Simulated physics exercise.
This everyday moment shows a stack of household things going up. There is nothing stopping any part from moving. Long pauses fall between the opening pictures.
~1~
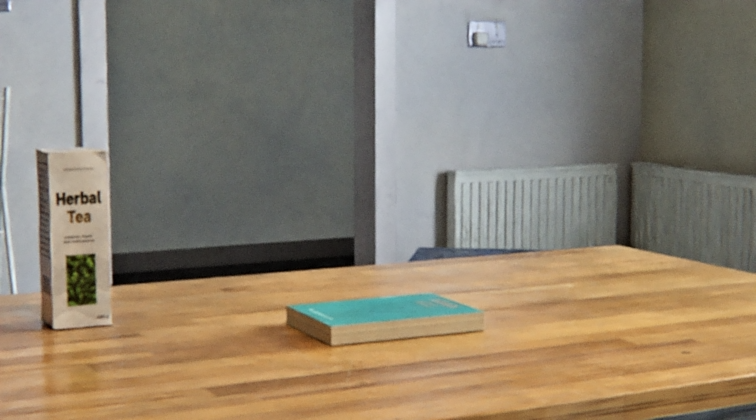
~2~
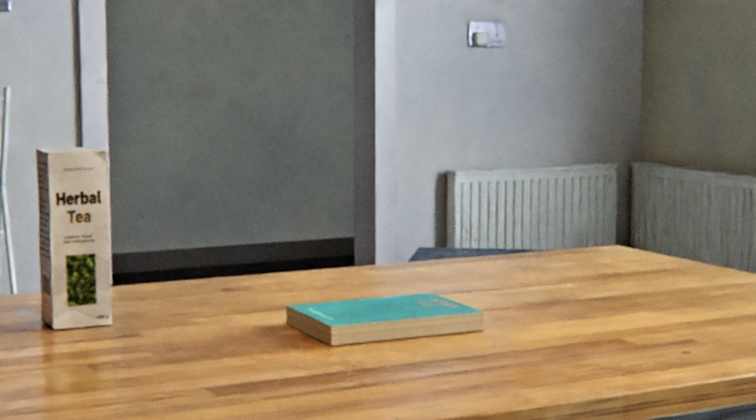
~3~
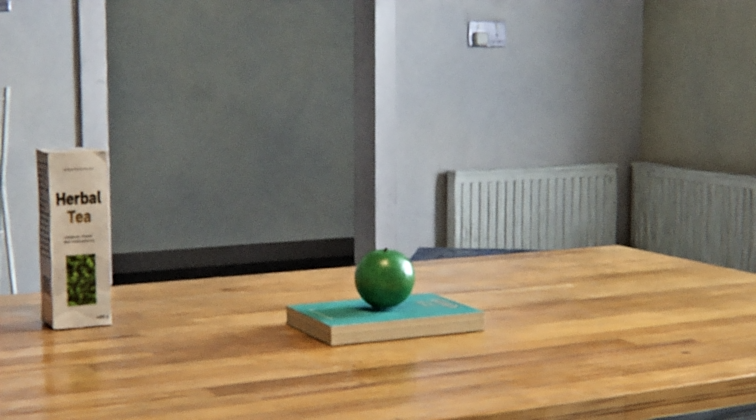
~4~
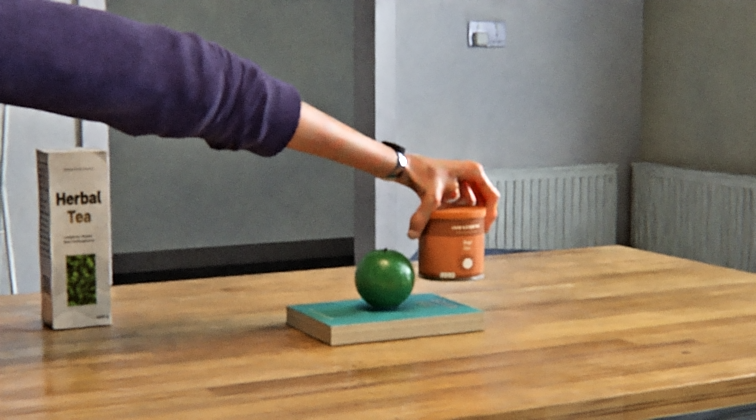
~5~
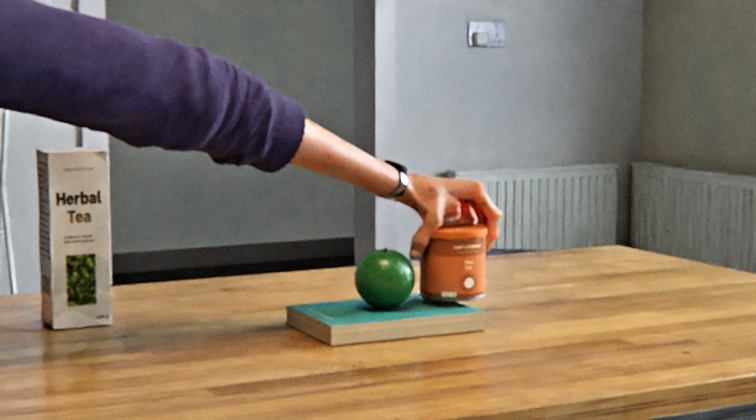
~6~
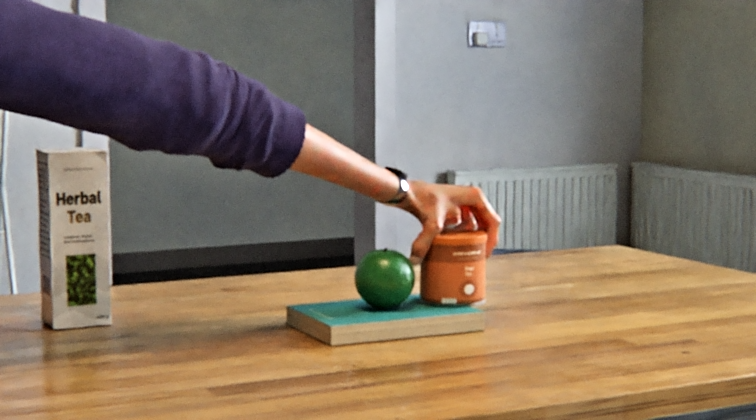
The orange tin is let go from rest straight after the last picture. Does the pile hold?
My guess is the pile will stay put.
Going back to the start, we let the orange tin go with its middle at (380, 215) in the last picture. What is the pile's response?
What happens next is that it tips over.
Then, 0.30 s on from there, no change.
Then, 0.70 s on from there, orange tin resting near (452, 268).
In the end, all 5 unmoved. At the end, from the last picture's camera, orange tin near (452, 268). The pile stays up.
